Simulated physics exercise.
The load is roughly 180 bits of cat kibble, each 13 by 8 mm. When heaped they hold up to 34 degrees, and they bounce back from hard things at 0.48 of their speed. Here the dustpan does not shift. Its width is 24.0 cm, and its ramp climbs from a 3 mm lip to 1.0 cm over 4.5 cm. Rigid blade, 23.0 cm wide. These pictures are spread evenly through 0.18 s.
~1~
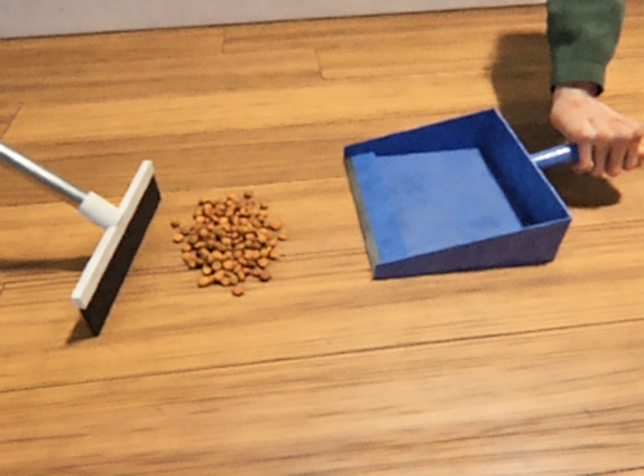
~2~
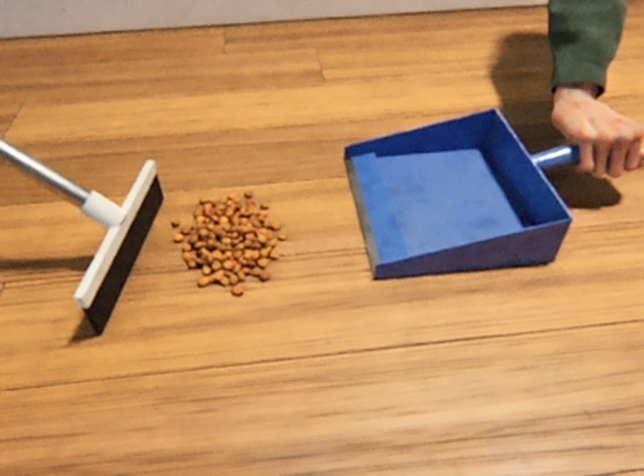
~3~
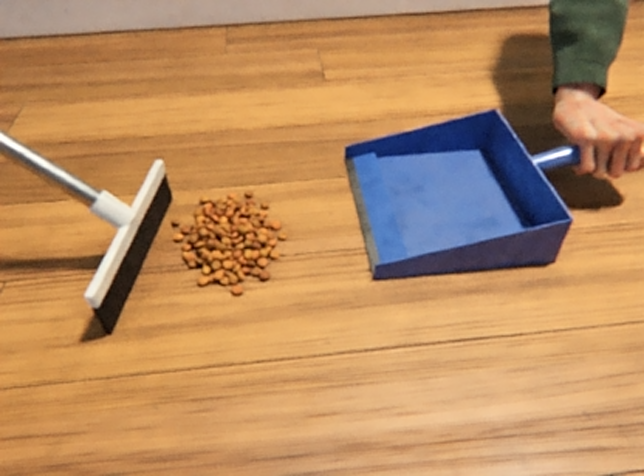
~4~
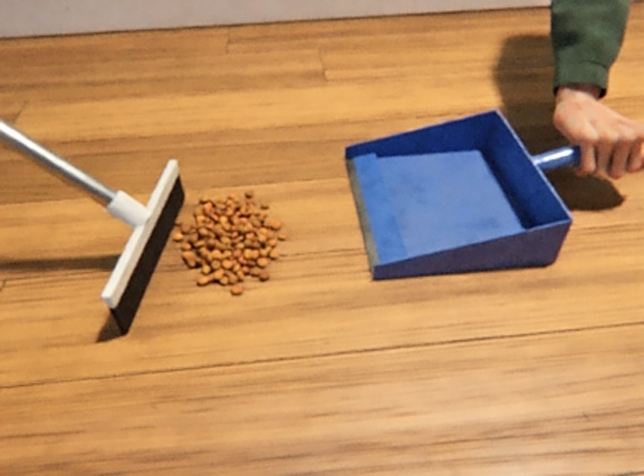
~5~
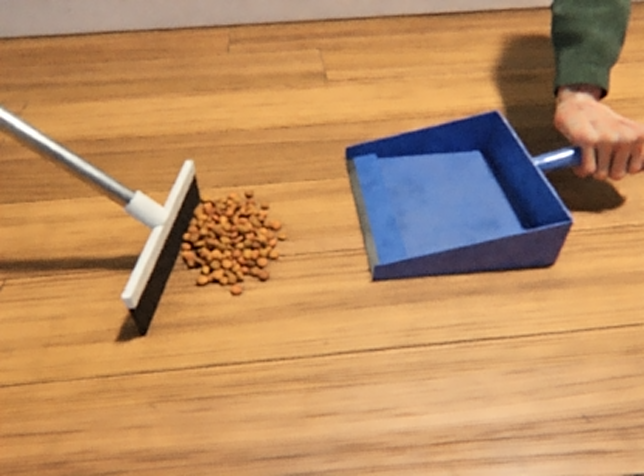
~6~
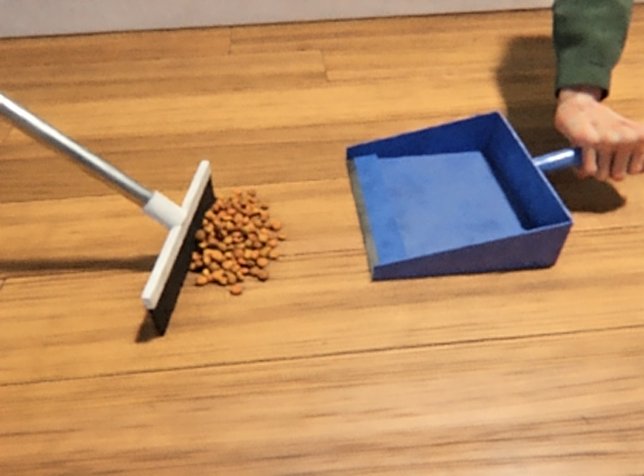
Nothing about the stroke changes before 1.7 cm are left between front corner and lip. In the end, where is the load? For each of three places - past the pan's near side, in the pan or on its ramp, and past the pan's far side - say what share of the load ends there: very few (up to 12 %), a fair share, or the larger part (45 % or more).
Near side: A fair share; pan: A fair share; far side: Very few.
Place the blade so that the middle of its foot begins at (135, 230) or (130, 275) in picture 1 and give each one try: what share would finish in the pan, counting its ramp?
First try about 30 per cent, second about 35 per cent.
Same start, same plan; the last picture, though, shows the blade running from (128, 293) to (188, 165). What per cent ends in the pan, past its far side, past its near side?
Per cent by place - pan 30, far side 0, near side 10.
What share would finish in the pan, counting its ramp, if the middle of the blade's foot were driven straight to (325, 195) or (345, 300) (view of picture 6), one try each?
First try around 20 %, second try around 25 %.
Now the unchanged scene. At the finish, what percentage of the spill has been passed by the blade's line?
5 %.
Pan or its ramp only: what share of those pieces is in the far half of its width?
Roughly 20 per cent.
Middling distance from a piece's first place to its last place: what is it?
It comes to some 18 cm.
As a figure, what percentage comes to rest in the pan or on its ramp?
Roughly 35 per cent.
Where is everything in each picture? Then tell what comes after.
The first picture shows blade from (80, 302) to (149, 170), moved 0.0 cm, 0 of the pieces shifted so far; middle of the pieces at (229, 235); pan at (451, 203).
The second picture shows blade from (84, 302) to (152, 169), moved 0.4 cm, 0 of the pieces shifted so far; middle of the pieces at (229, 234).
The third picture shows blade from (94, 301) to (161, 169), moved 1.5 cm, 0 of the pieces shifted so far; middle of the pieces at (229, 234).
The fourth picture shows blade from (111, 301) to (175, 169), moved 3.3 cm, 1 of the pieces shifted so far; middle of the pieces at (228, 234).
The fifth picture shows blade from (131, 302) to (191, 170), moved 5.5 cm, 5 of the pieces shifted so far; middle of the pieces at (228, 234).
The sixth picture shows blade from (150, 302) to (206, 170), moved 7.5 cm, 104 of the pieces shifted so far; middle of the pieces at (231, 235); pan at (453, 206).
Then, 0.16 s after the last picture, middle of the blade 12 cm from the lip; 0 % over the lip, far side 0 %, near side 10 %.
Then, 0.26 s after the last picture, middle of the blade 6 cm from the lip; 0 % over the lip, far side 0 %, near side 15 %.
Then, 0.50 s after the last picture, middle of the blade 4 cm from the lip; 35 % over the lip, far side 0 %, near side 20 %.
In the end, near side 20 %, pan 35 %, far side 0 %, in front of the lip or behind the blade 45 %.
